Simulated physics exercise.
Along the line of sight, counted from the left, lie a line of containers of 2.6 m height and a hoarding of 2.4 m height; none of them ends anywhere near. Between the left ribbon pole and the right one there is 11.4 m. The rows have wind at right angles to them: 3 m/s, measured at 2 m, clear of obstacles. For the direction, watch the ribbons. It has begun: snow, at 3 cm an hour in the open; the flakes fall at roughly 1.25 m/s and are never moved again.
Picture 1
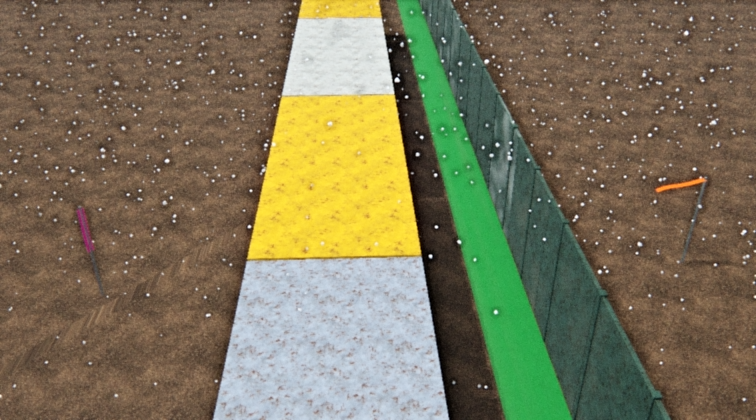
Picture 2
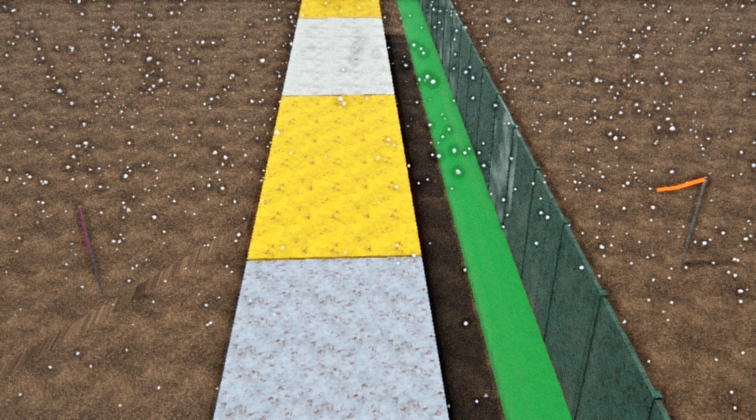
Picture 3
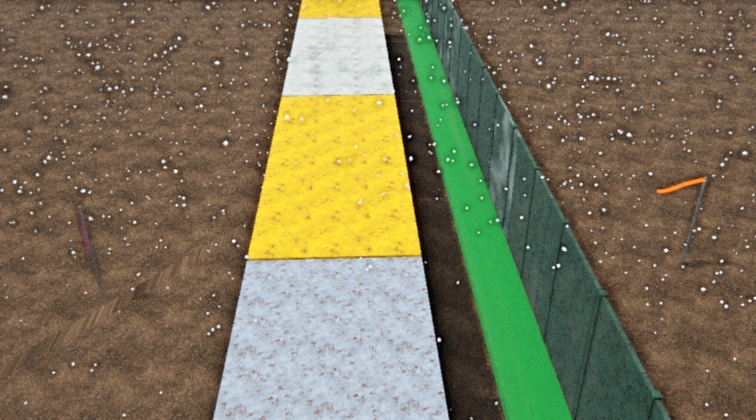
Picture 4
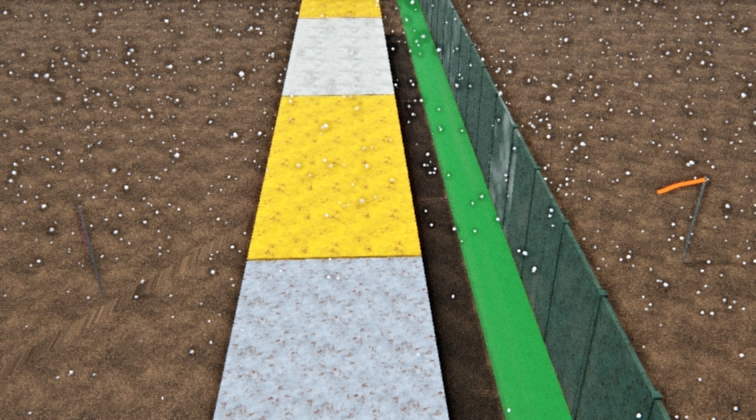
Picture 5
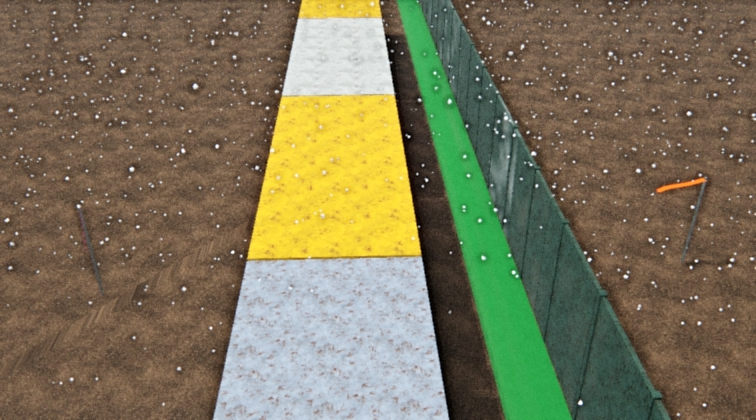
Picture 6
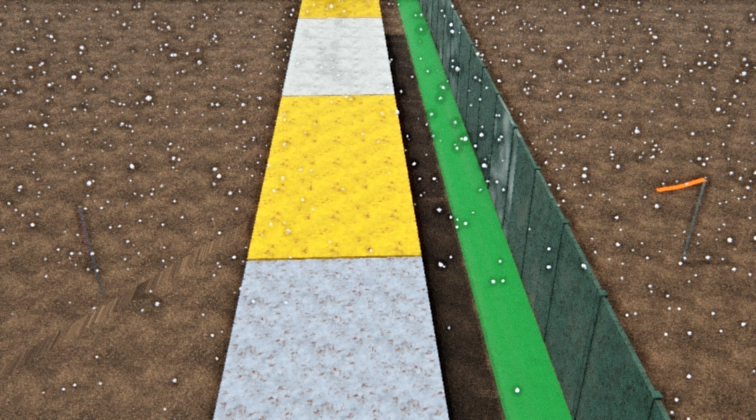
Snowflakes drift over brown ground while an orange ribbon on the right pole streams left with slight flutters and a purple ribbon on the left pole hangs nearly straight, beside a yellow-and-white row, a green strip and a dark green hoarding.
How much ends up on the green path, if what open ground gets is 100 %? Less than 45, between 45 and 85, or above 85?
It comes to less than 45 % of what open ground receives.
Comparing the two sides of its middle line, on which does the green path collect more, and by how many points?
The left-hand side, about 15 points ahead.
10 minutes on, 0 mm on the green path, 5 mm in the open.
30 minutes on, 1 mm on the green path, 15 mm in the open.
60 minutes on, 3 mm on the green path, 30 mm in the open, so the green path has 10 % of the open amount; the left half of it has 17 %, the right half 3 %.
